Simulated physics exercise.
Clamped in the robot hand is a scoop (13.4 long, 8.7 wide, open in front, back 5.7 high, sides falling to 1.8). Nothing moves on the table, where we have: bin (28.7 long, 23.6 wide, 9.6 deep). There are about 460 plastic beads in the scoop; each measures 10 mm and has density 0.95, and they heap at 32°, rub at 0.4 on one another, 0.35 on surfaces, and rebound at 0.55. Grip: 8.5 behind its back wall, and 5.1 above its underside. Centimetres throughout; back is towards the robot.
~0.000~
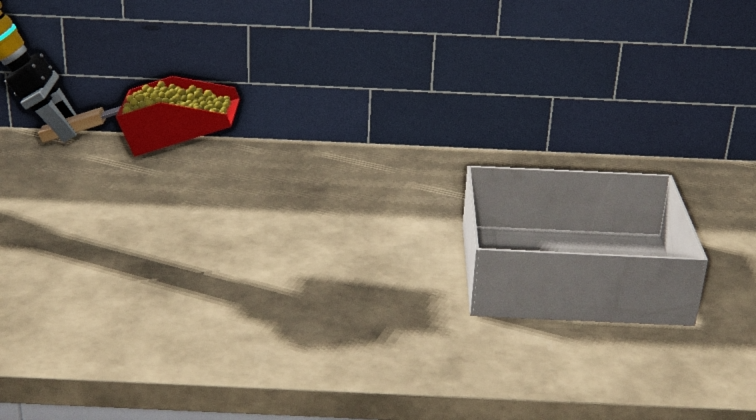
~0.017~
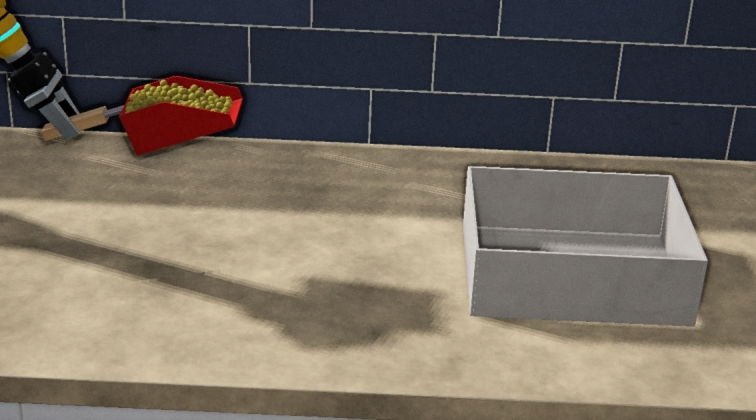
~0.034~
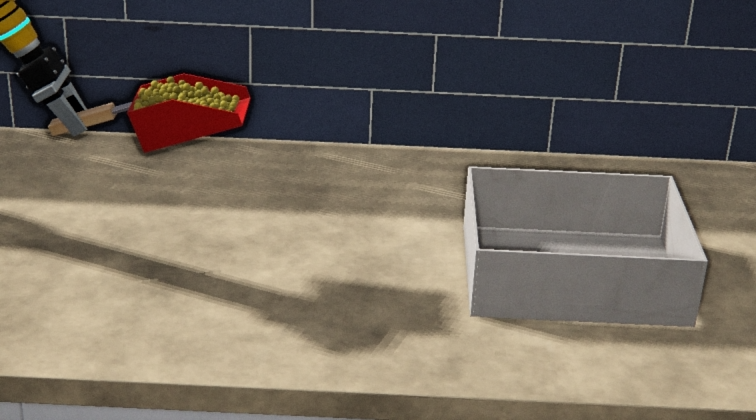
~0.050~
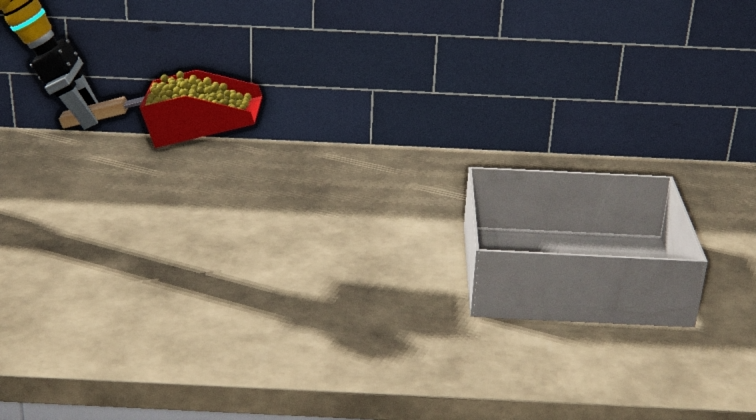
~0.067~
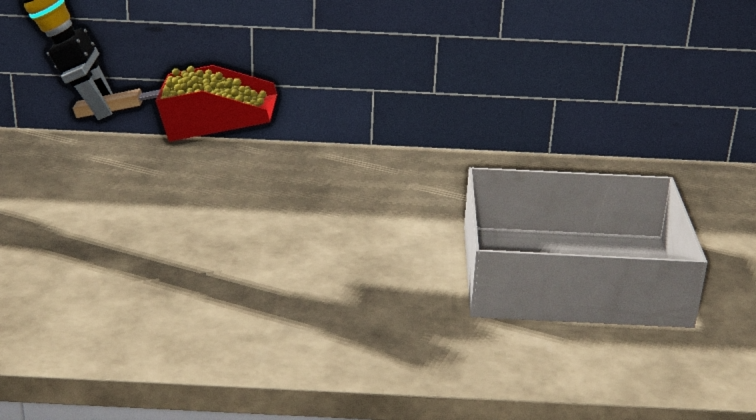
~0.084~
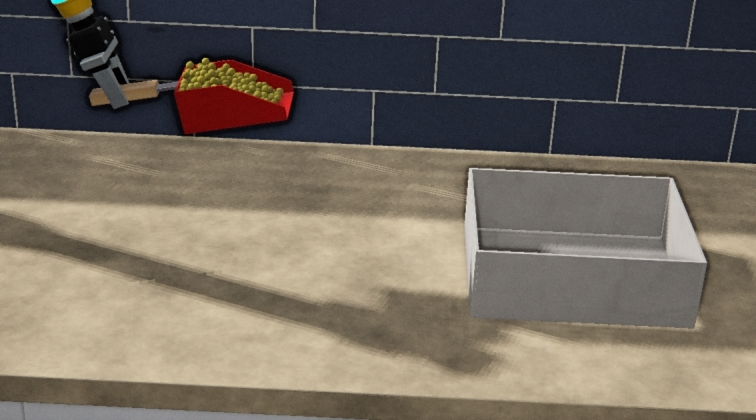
Red scoop heaped with small yellowish beads, gripped by a robot arm, moving slowly right and slightly upward while gradually leveling out.
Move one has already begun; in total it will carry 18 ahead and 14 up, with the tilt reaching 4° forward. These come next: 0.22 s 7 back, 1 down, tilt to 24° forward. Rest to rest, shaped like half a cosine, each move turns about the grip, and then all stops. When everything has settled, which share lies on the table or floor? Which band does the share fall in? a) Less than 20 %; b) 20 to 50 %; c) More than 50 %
Answer: A.
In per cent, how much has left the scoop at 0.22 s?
Roughly 30 per cent by then.
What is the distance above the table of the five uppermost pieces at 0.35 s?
Roughly 22 centimetres, give or take.
After 0.22 s, tilted 4° forward, highest piece 34 above the table; 321 on the scoop, 138 in flight or on a rim.
After 0.35 s, tilted 20° forward, highest piece 24 above the table; 52 in the bin, 407 in flight or on a rim.
After 0.62 s, tilted 24° forward, highest piece 9 above the table; 423 in the bin, 28 on the table or floor, 8 in flight or on a rim.
After 1.67 s, tilted 24° forward, highest piece 2 above the table; 423 in the bin, 36 on the table or floor.
In the end, 423 in the bin, 36 on the table or floor. That is 8 % on the table or floor.
